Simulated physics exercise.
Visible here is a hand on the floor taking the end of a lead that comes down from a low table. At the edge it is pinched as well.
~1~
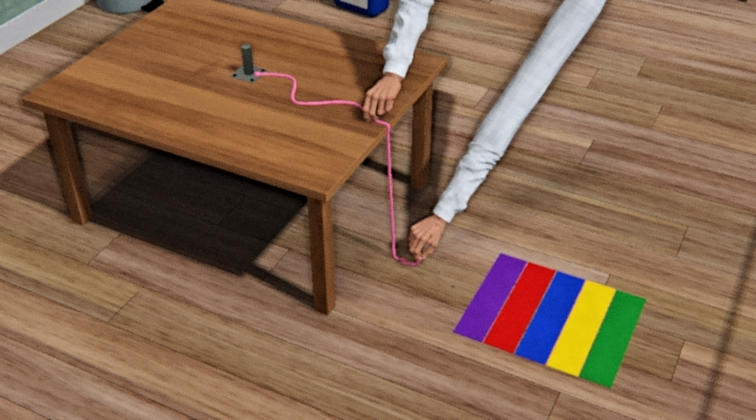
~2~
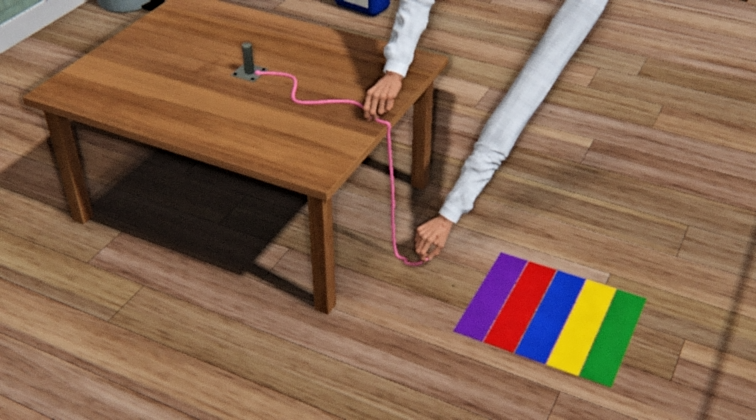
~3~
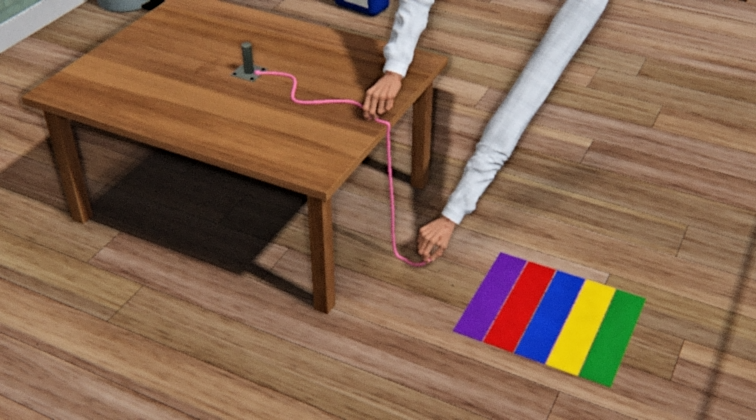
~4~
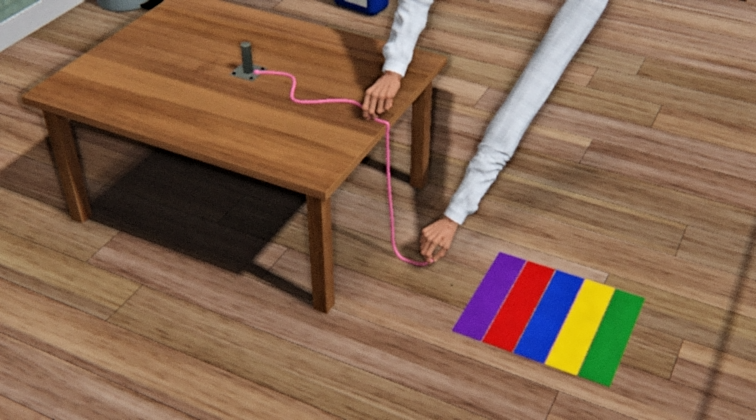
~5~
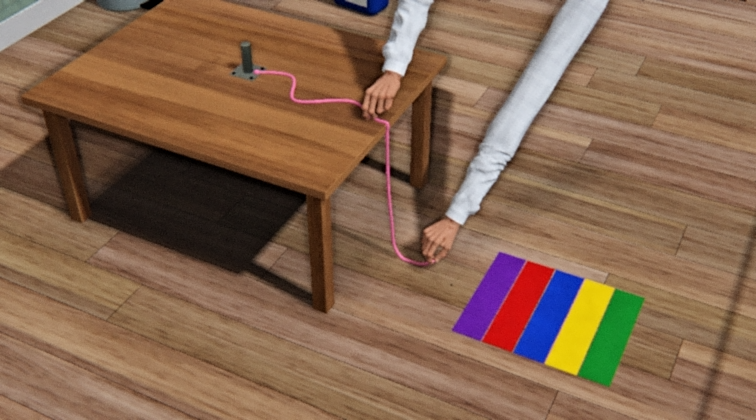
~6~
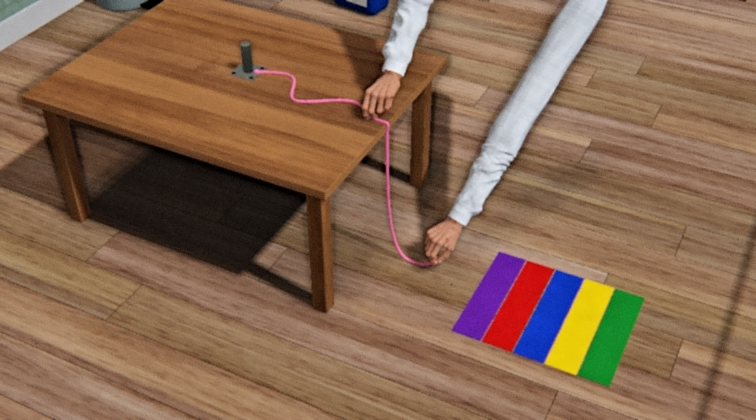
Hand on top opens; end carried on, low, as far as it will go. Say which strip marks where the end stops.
The blue strip marks it.
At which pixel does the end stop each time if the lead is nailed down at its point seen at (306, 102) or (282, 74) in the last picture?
The two answers, in sequence: (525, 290) and (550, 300).
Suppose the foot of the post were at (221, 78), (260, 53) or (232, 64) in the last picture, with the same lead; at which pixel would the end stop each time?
About (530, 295), (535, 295) and (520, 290).
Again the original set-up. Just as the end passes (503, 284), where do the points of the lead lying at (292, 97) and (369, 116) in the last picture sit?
The first ends at (317, 95) and the second at (391, 134).
Soon after, end near (503, 284); over purple.
Then, end near (535, 295); over red.
At full stretch, end near (554, 301); over blue. It halts on the blue strip.
